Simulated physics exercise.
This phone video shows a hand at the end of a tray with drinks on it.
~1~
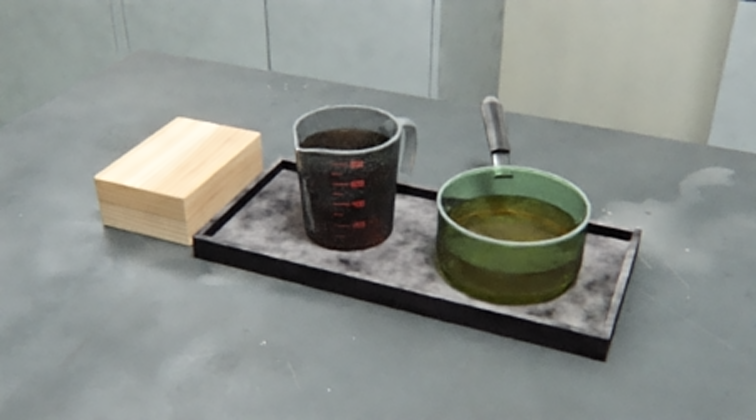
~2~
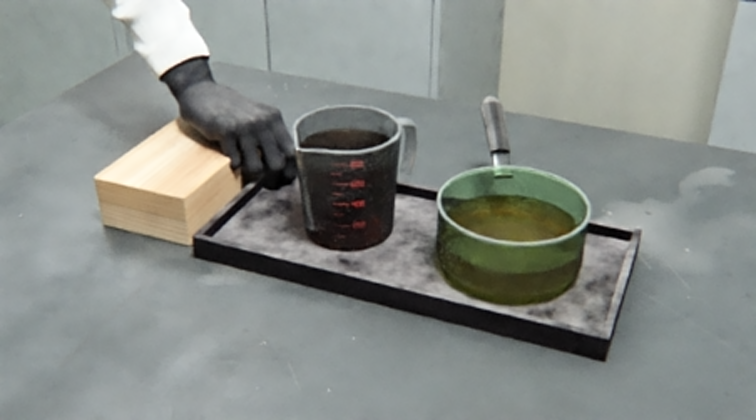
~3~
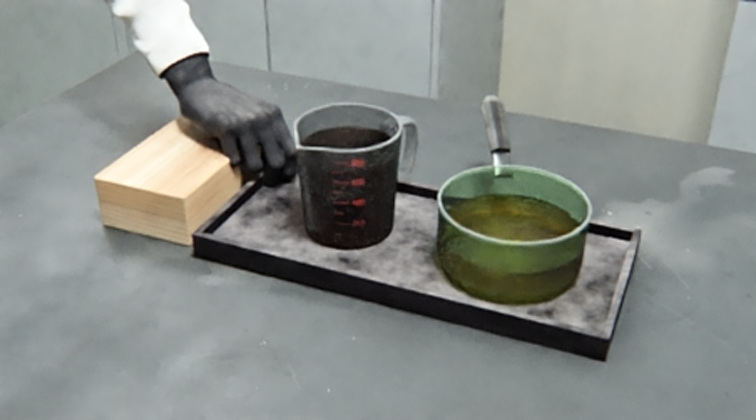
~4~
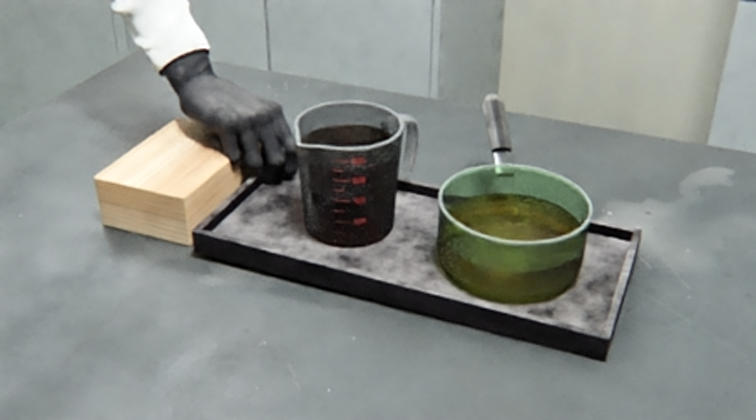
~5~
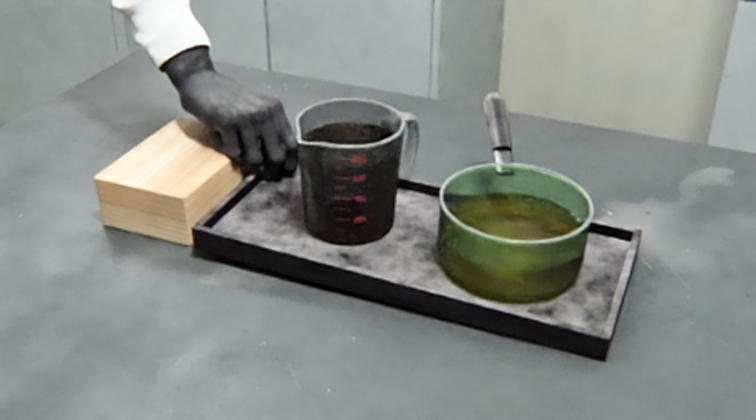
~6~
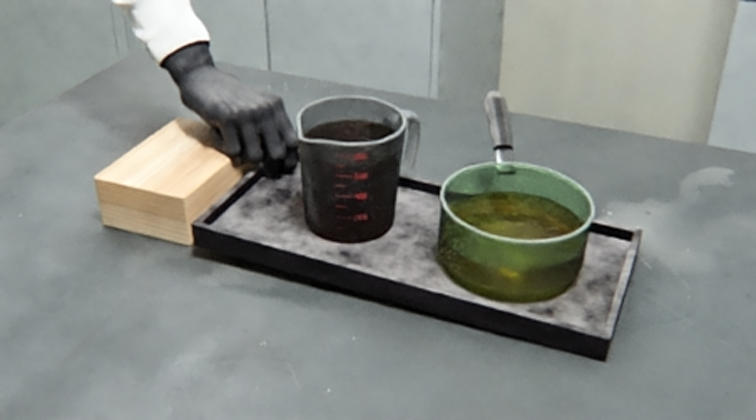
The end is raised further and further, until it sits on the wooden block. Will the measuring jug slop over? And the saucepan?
At the end, measuring jug: I expect no loss from it, saucepan: I expect no loss from it.
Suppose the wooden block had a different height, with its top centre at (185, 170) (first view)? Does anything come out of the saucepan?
Result noted: No loss.
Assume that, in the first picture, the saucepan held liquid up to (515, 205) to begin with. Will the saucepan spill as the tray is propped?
Note: Contents escape.
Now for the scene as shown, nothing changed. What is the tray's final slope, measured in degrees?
I'd put it at around 9°.
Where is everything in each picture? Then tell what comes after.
In the first frame, the tray lies flat; measuring jug (348, 177) about three quarters full; saucepan (510, 232) about half full; wooden block (142, 212).
In the second frame, a hand takes the end of the tray; measuring jug about three quarters full, surface at (347, 150); saucepan about half full, surface at (511, 231).
In the third frame, the tray slopes by about 0°; measuring jug (349, 175) about three quarters full; saucepan (511, 231) about half full.
In the fourth frame, the end is rising; measuring jug about three quarters full, surface at (349, 146); saucepan about half full, surface at (512, 230); wooden block (142, 212).
In the fifth frame, the end has come up a little; measuring jug (350, 171) about three quarters full; saucepan (512, 230) about half full.
In the sixth frame, slope near 2°; measuring jug about three quarters full, surface at (351, 141); saucepan about half full, surface at (513, 229); wooden block (142, 212).
A moment on, the tray slopes by about 6°; measuring jug, all is still inside; saucepan, all is still inside.
Further on, the tray slopes by about 10°; measuring jug, all is still inside; saucepan, all is still inside.
When it is over, the tray slopes by about 9°, resting on the wooden block; measuring jug, all is still inside; saucepan, all is still inside.
